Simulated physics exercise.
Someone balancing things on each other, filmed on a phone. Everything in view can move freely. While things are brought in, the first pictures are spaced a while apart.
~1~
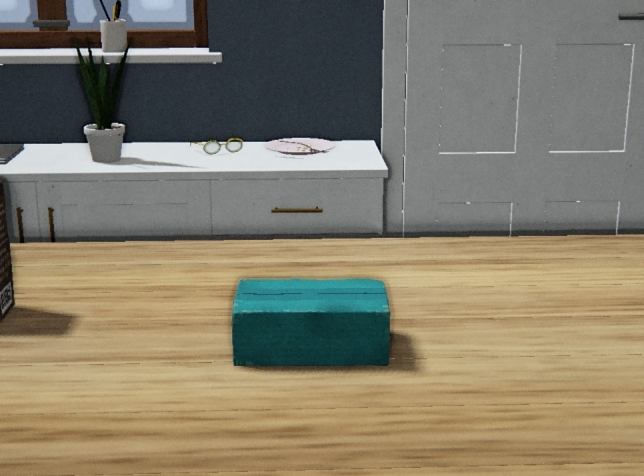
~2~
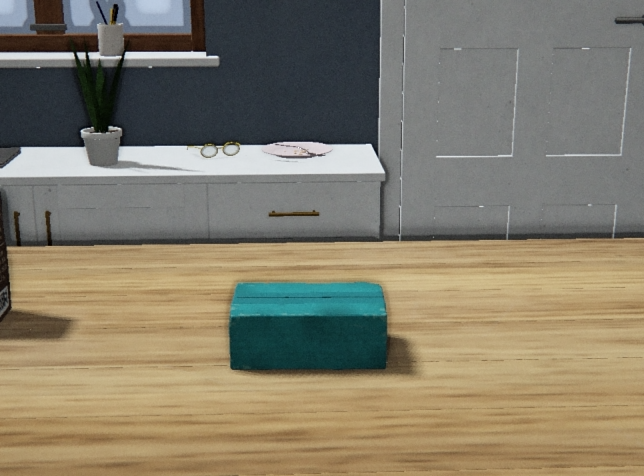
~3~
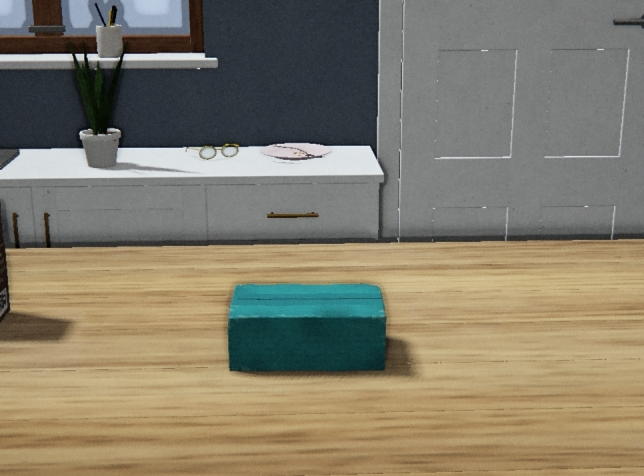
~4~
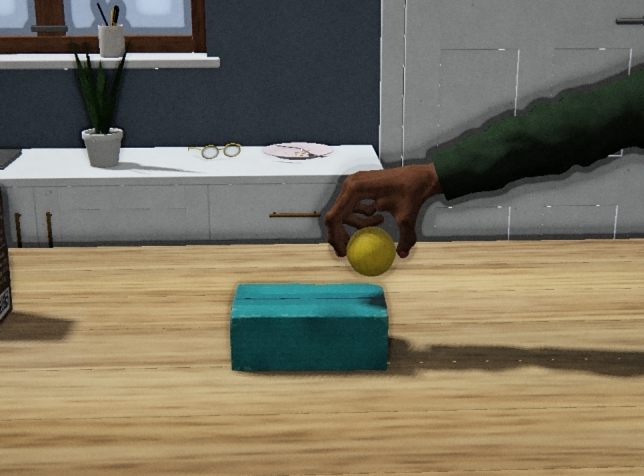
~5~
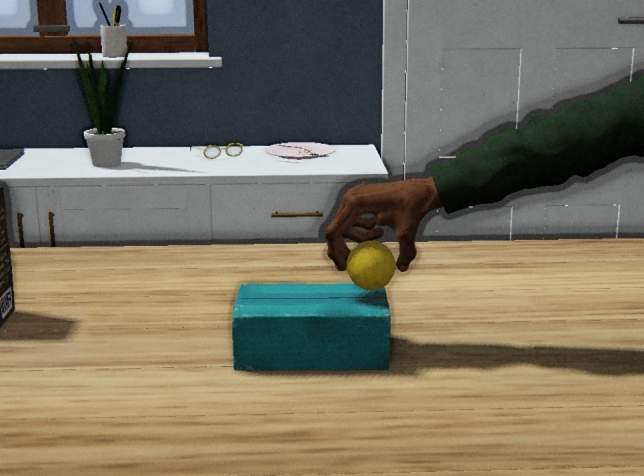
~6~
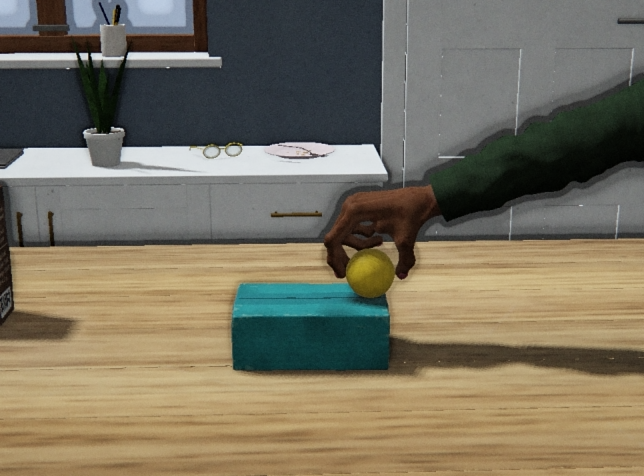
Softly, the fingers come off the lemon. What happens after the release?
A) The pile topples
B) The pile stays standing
The pile stays standing.
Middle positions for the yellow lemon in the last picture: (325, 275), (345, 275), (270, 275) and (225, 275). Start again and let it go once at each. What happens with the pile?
Well, on the first go it stays steady, on the second it stays steady, on the third it stays steady, and on the fourth it tumbles down.
Then, 0.40 s on from there, no change.
Then, 0.80 s on from there, yellow lemon resting near (370, 273).
In the end, all 3 unmoved. At the end, from the last picture's camera, yellow lemon near (370, 273). The pile keeps its balance.
